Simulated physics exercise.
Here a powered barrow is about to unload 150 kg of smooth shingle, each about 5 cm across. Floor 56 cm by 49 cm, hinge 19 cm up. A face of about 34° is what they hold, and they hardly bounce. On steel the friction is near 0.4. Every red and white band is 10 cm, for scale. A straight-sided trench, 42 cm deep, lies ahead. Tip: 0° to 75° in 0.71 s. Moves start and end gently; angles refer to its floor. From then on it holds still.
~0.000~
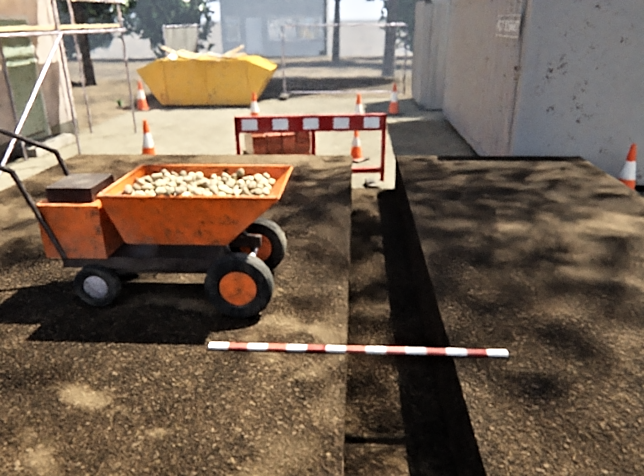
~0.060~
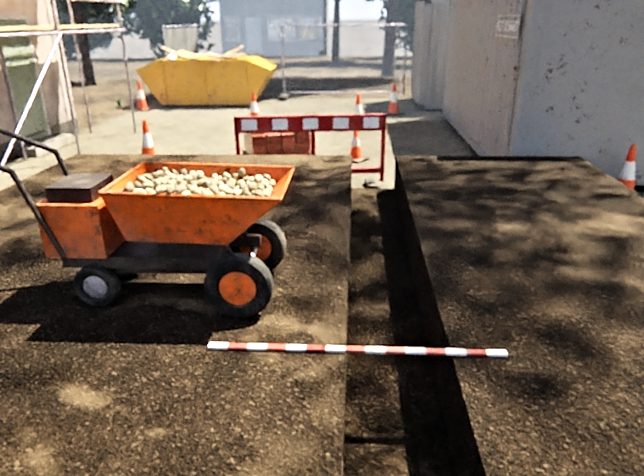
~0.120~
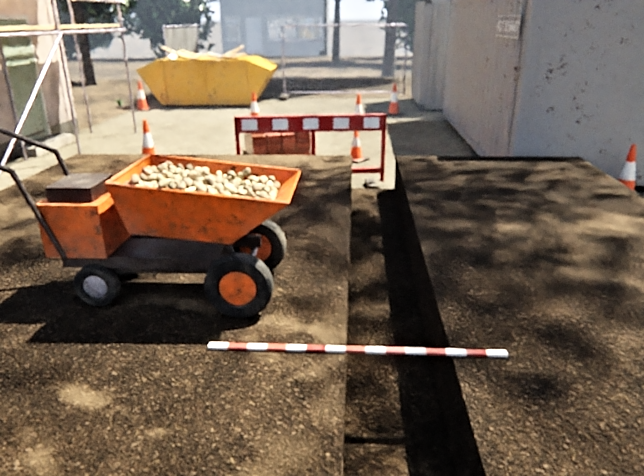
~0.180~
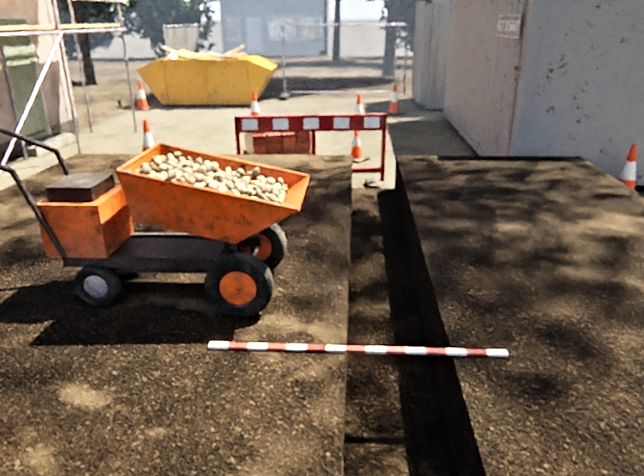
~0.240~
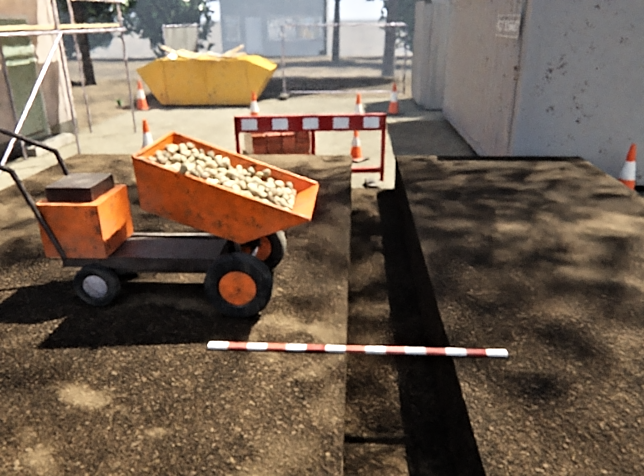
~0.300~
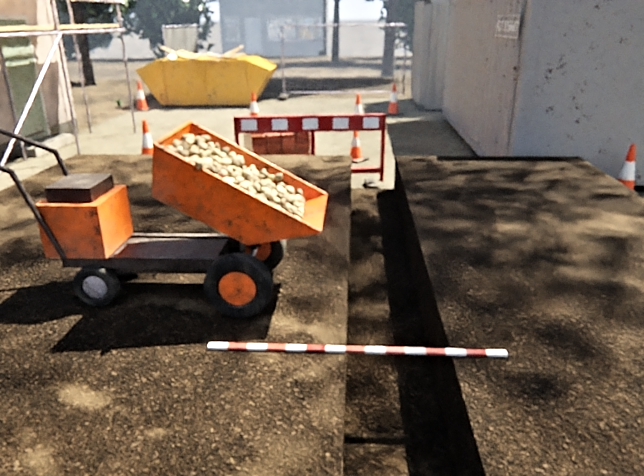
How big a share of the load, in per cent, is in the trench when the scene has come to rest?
A share of about 100 percent.
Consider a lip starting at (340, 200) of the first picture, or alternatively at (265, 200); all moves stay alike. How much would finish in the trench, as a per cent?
65 % and 95 %.
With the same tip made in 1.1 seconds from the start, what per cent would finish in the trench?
About 100 percent, I'd say.
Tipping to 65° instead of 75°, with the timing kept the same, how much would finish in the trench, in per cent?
Then close to 100 per cent.
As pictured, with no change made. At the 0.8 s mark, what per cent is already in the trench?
At that moment: Approx. 50 %.
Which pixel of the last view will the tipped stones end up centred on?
Centre estimate: Around (398, 345).
After 0.5 s the floor is at 63°; 100 % in the tray; the foremost stones are at (340, 252).
After 0.8 s the floor is at 75°; 50 % in the tray, 50 % in the trench; the foremost stones are at (413, 323).
After 1.2 s the floor is at 75°; 1 % in the tray, 99 % in the trench; the foremost stones are at (430, 344).
After 3.1 s the floor is at 75°; 0 % in the tray, 100 % in the trench; the foremost stones are at (429, 352).
